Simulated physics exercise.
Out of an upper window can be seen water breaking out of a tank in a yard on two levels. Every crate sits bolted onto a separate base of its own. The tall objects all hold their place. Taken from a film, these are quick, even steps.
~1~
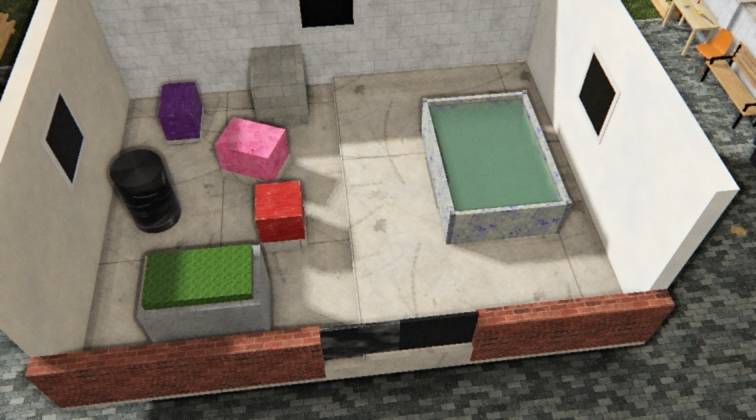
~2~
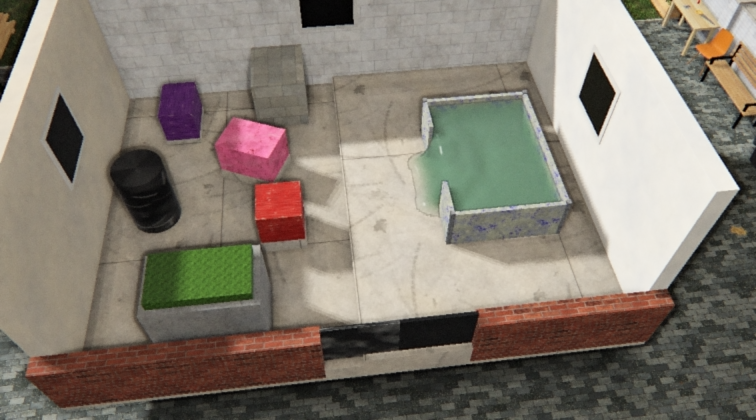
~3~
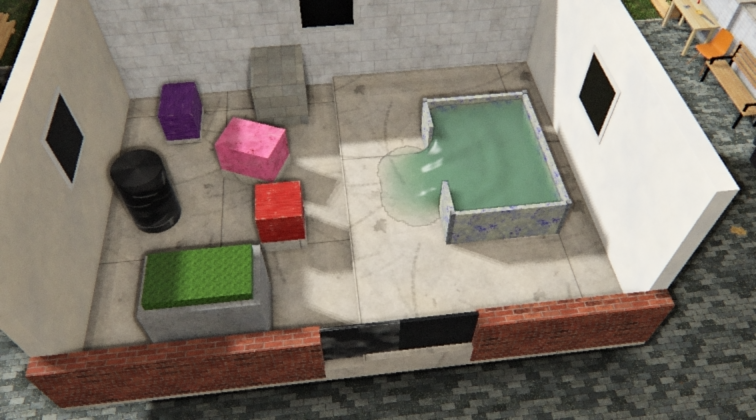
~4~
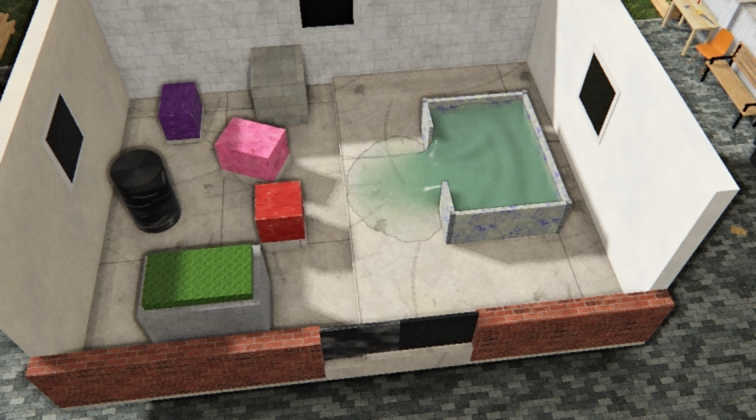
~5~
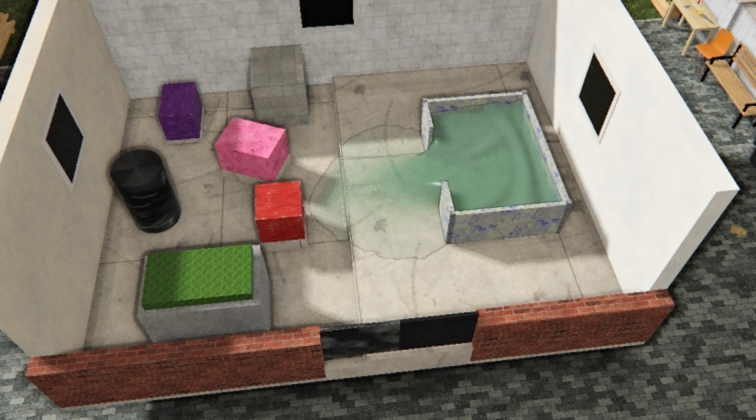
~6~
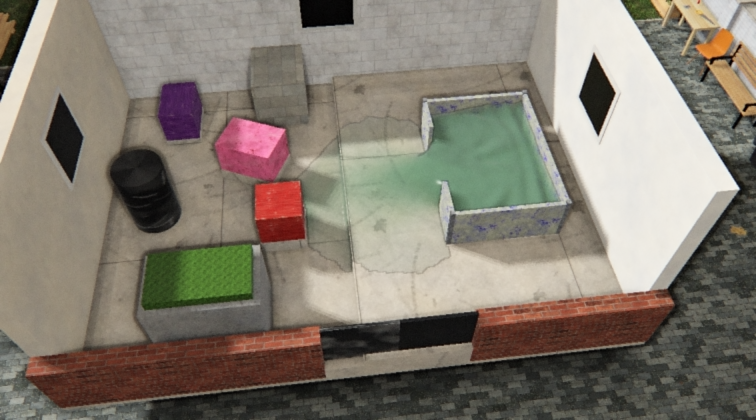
A walled, paved yard is seen from high above, as if from an upper window. Purple, grey, pink and red blocks, a black barrel and a green-topped grey block stand on the left, opposite a pale tank of green water on the right. The tank's left side opens and water pours leftward, spreading and thinning in a widening rounded sheet towards the unmoving blocks, while the camera stays still.
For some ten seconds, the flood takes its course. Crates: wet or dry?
One by one: The purple crate comes out wet; the pink crate comes out wet; the red crate comes out wet.
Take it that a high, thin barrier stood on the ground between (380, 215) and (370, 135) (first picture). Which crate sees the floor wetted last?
My answer: The one in purple.
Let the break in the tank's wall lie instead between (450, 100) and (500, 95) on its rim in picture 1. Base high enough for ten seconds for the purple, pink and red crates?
In that case the purple crate is never flooded, the pink crate is never flooded and the red crate is never flooded.
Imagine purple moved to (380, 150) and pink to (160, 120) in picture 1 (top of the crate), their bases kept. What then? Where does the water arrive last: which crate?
My guess is the crate marked pink.
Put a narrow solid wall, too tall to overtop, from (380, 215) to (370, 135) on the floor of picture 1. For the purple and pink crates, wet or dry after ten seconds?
Observation - purple crate: Not flooded; pink crate: Not flooded.
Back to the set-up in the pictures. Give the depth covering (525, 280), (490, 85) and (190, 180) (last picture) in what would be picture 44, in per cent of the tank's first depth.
The depths come to near 0, 0 and 12 per cent respectively.
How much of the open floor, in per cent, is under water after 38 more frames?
Some 60 in a hundred.
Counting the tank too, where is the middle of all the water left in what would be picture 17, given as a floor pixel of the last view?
Roughly (402, 191) in the last picture.
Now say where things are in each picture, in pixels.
The first picture shows the open tank at (491, 152) is whole and still.
In the second picture, water pours out at (437, 175) and has run to (421, 156).
In the third picture, the front is at (397, 215), out from the gap at (437, 176).
In the fourth picture, the front is at (355, 203), out from the gap at (437, 176).
In the fifth picture, water pours out at (437, 175) and has run to (316, 210).
In the sixth picture, the front is at a hidden place, out from the gap at (437, 175).
A moment on, water covers 30 % of the floor; the purple crate not reached, the pink crate water round its plinth, the red crate water round its plinth.
Next, water covers 45 % of the floor; the purple crate water round its plinth, the pink crate water round its plinth, the red crate water round its plinth.
Then, water covers 60 % of the floor; the purple crate water round its plinth, the pink crate water round its plinth, the red crate water round its plinth.
Later, water covers 60 % of the floor; the purple crate water round its plinth, the pink crate water round its plinth, the red crate water round its plinth.
In the end, water covers 60 % of the floor; the purple crate was topped, the pink crate was topped, the red crate was topped.
